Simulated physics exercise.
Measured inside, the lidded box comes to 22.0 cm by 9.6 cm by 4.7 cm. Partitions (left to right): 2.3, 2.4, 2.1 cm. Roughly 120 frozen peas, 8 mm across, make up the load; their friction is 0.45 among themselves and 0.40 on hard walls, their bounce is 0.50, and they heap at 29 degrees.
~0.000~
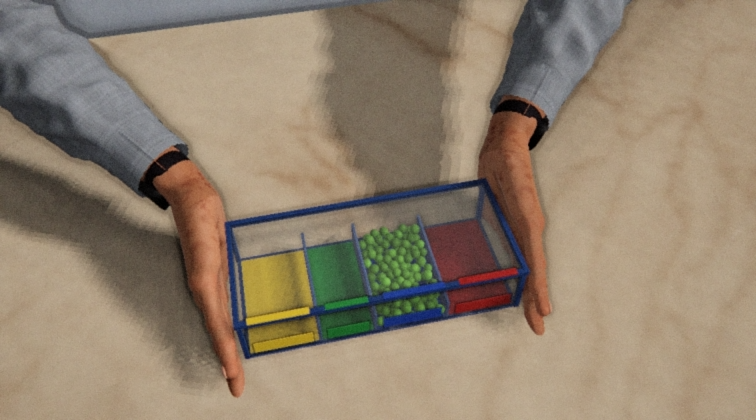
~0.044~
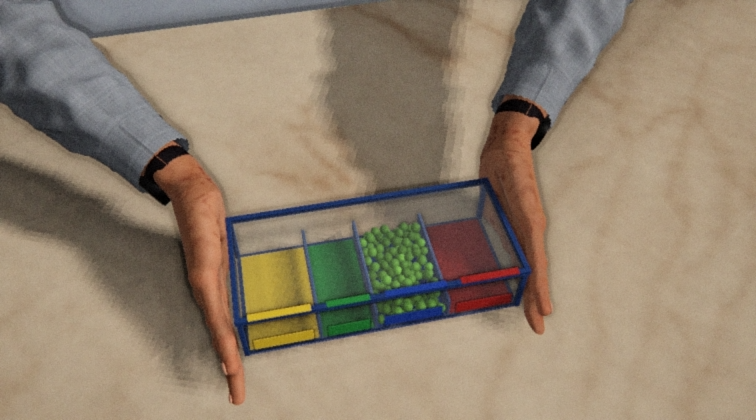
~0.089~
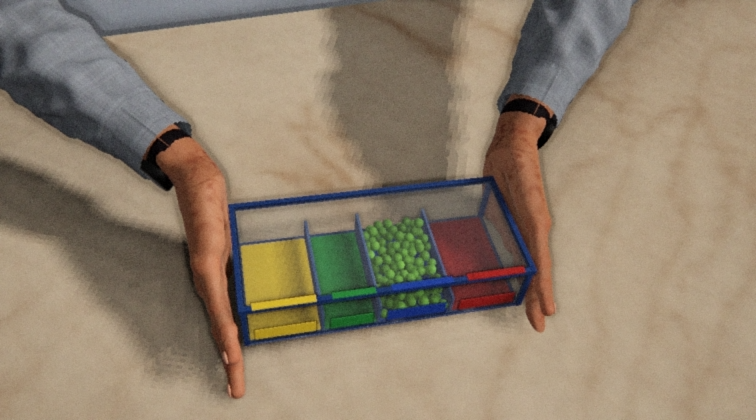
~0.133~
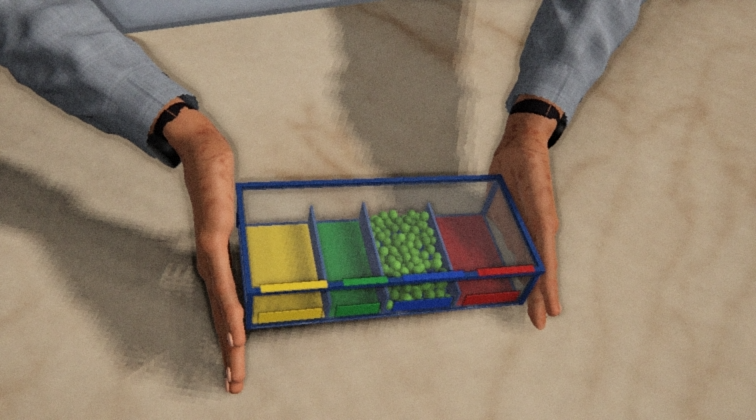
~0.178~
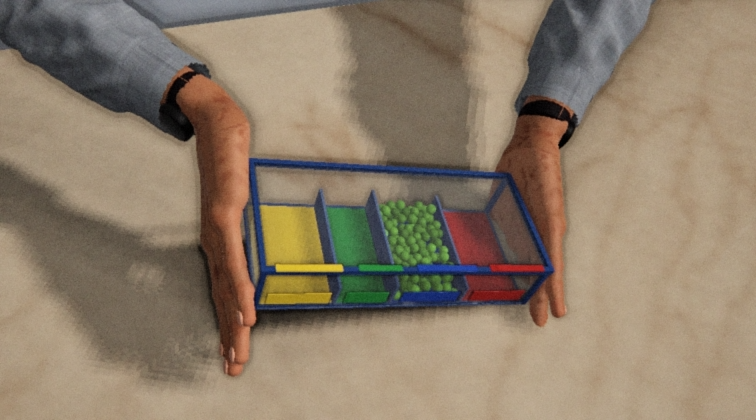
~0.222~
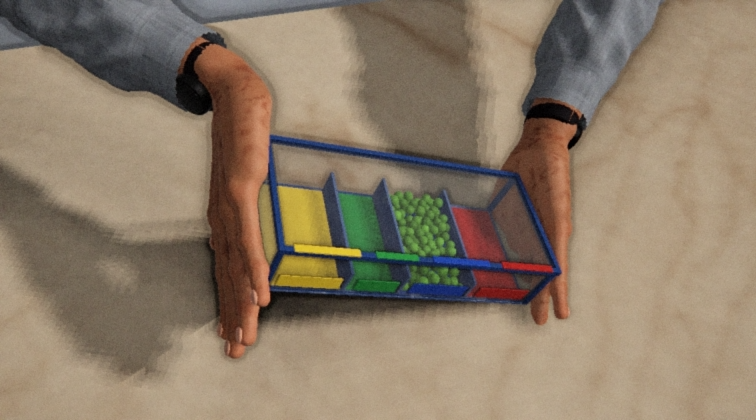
The video shows two hands holding a clear, blue-edged box with yellow, green, blue and red sections, small green balls heaped in the blue one, as the hands gradually tilt it, raising its left end while the right stays lower.
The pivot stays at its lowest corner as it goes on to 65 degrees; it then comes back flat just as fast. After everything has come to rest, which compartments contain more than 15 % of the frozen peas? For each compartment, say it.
My prediction: Red: Beats the threshold, blue: Beats the threshold, green: Fails to beat the threshold, yellow: Fails to beat the threshold.
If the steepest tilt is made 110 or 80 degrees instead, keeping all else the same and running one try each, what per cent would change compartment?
About 100 and about 55 per cent, in that order.
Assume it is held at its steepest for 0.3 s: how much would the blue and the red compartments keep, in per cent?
In per cent: Blue 80; red 20.
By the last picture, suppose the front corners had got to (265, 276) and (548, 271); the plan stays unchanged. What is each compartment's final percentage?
In the end red holds 15 %, blue holds 85 %, green holds 0 % and yellow holds 0 %.
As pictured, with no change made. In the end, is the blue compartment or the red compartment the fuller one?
The blue one.
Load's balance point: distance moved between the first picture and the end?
I'd put it at close to 2.5 cm.
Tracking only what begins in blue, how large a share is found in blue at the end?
Some 80 per cent.
Then, at 0.63 s, tilt 62 degrees; red 10 %, blue 90 %.
After 0.89 s, tilt 25 degrees; red 20 %, blue 80 %.
After 1.27 s, tilt 0 degrees; red 20 %, blue 80 %.
By 1.6 s all is still; red 20 %, blue 80 %, green 0 %, yellow 0 %.
